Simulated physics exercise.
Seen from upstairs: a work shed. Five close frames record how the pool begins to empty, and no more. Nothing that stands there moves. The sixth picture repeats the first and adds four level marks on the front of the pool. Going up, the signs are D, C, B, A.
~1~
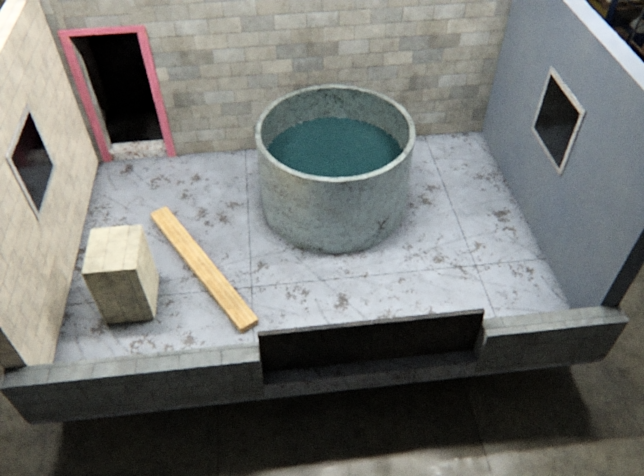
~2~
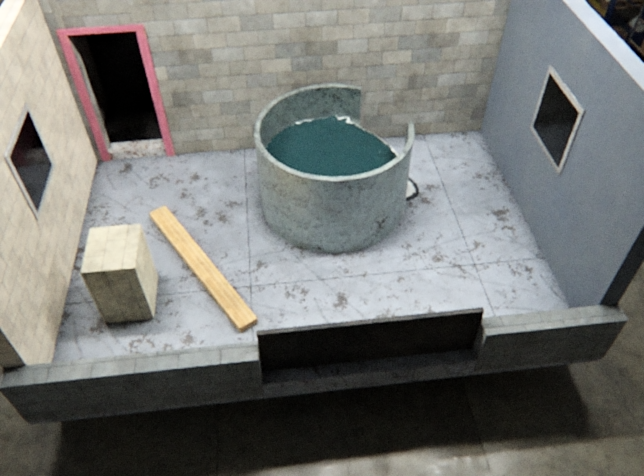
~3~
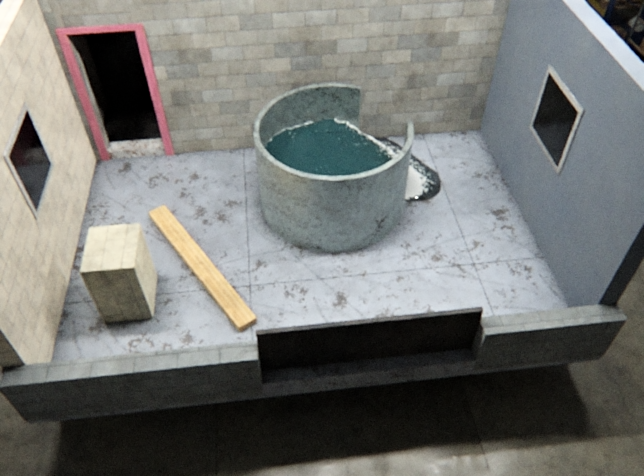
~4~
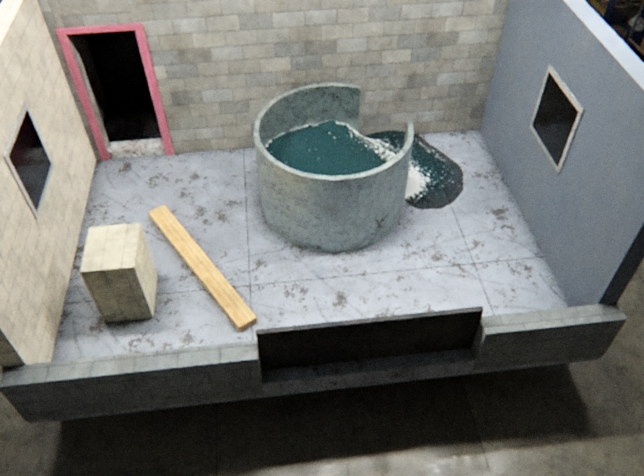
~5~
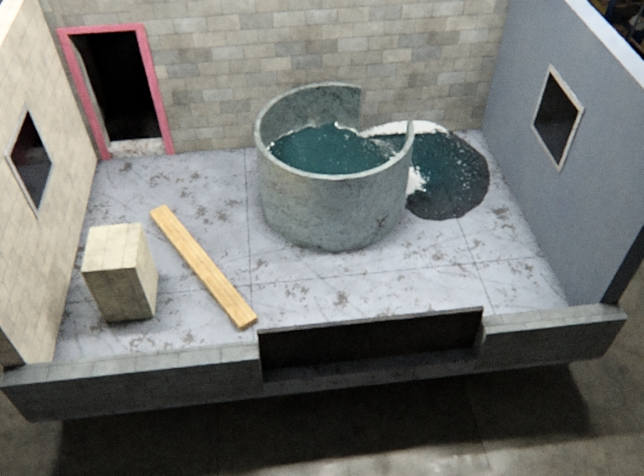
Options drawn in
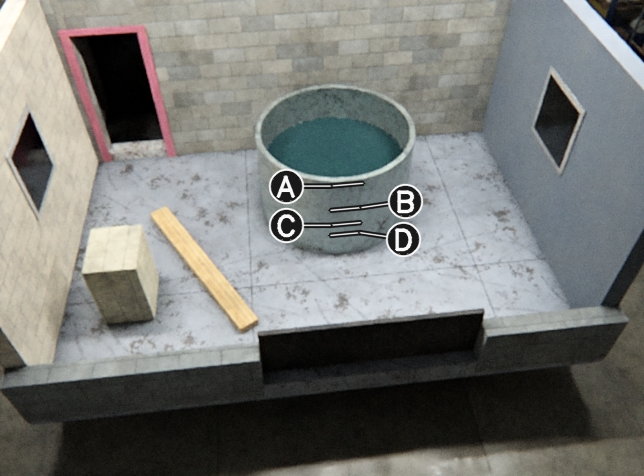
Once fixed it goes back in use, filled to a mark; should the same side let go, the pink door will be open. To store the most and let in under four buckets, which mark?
I would pick level B.
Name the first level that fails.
The answer is A.
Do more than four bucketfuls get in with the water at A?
Yes, it does.
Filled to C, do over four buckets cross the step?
No.
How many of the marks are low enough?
Three of the four.
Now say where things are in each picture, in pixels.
Water in the pool at rest, its middle at (335, 159); foot of the pink doorway at (140, 158); shut gate at (371, 327).
Water covers 1 % of the ground and shows as far out as (411, 195).
Water covers 4 % of the ground and shows as far out as (429, 189).
Water covers 8 % of the ground and shows as far out as (457, 171).
Water covers 13 % of the ground and shows as far out as (478, 156).
On the marked copy, A at (346, 184); B at (346, 209); C at (345, 223); D at (345, 234); from the bottom up D, C, B, A.
If A is chosen, about 10 bucketfuls get in.
If B is chosen, a splash gets over, under a bucket.
If C is chosen, nothing gets over.
If D is chosen, nothing gets over.
